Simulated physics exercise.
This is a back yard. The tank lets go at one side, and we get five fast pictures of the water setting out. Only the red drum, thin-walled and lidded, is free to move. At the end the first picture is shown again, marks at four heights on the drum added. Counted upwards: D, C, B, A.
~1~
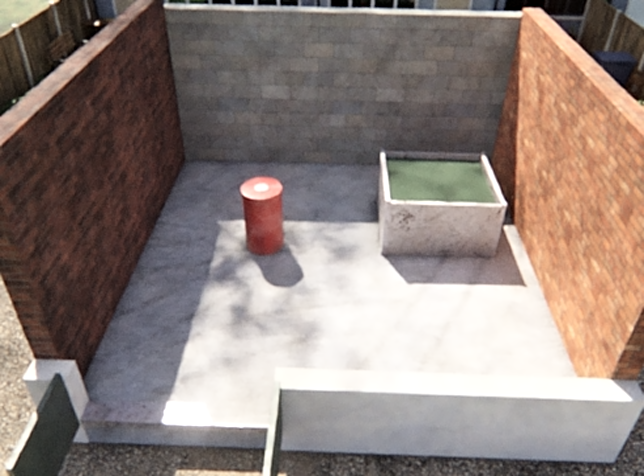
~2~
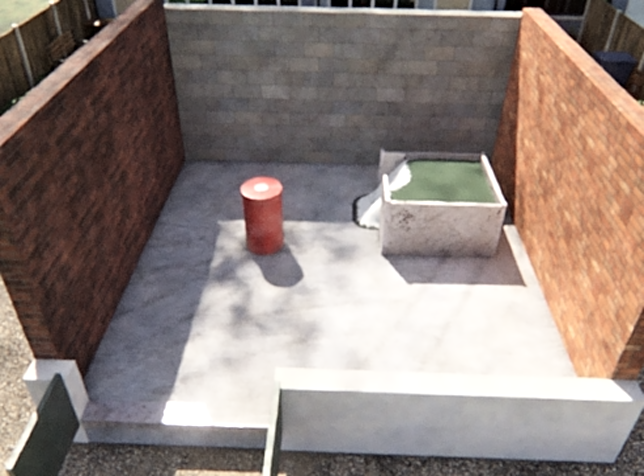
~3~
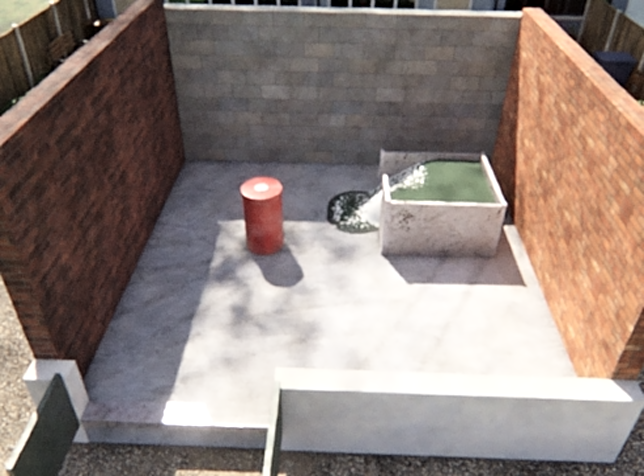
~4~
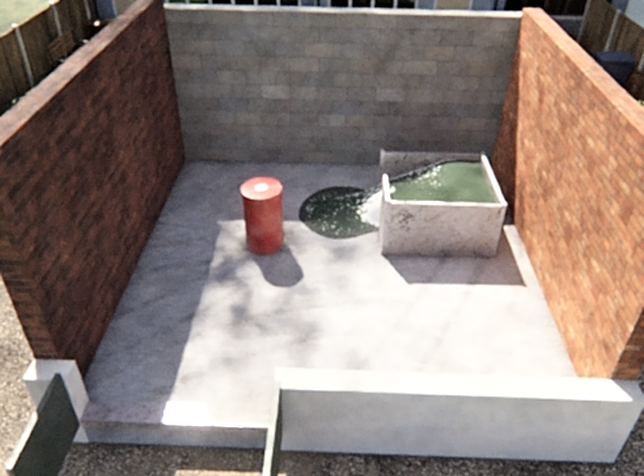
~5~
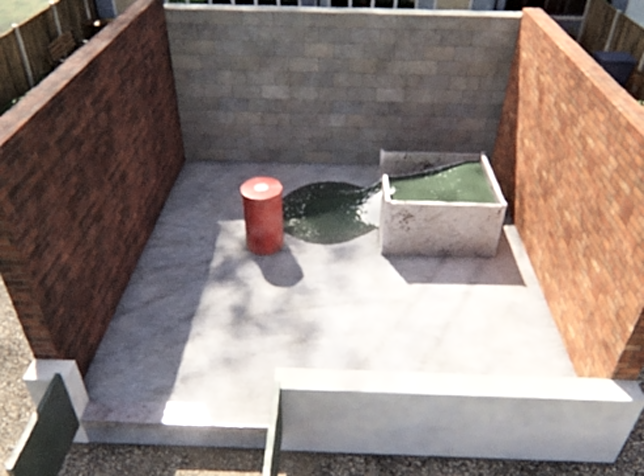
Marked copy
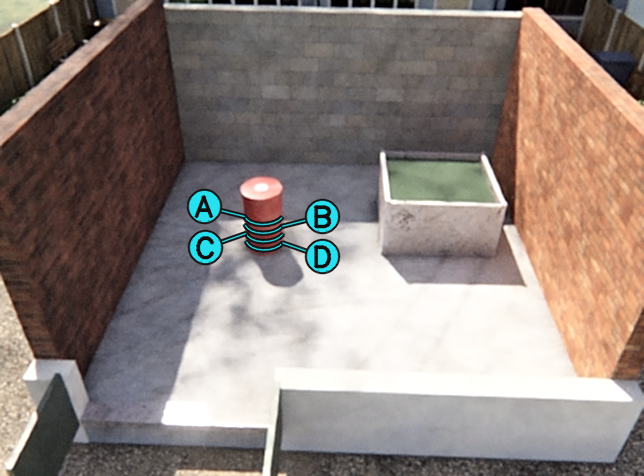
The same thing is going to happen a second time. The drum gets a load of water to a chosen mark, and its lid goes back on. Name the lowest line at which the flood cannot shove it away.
I would pick line C.
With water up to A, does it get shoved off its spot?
No, that is safe.
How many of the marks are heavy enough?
Three of the four.
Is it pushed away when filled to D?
Yes, that goes wrong.
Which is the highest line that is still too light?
That would be D.
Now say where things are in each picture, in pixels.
Lid of the red drum at (262, 188); tank full, its middle at (438, 182); open gate at (176, 368).
Water covers 1 % of the ground and is seen nearest the drum at (358, 217).
Water covers 3 % of the ground and is seen nearest the drum at (332, 216).
Water covers 5 % of the ground and is seen nearest the drum at (309, 221).
Lid of the red drum at (262, 188); water covers 8 % of the ground and is seen nearest the drum at (286, 226).
On the marked copy, A at (261, 224); B at (262, 233); C at (262, 241); D at (263, 250); from the bottom up D, C, B, A.
With A, it does not move.
With B, it does not move.
With C, it does not move.
With D, it is pushed about its own width away.
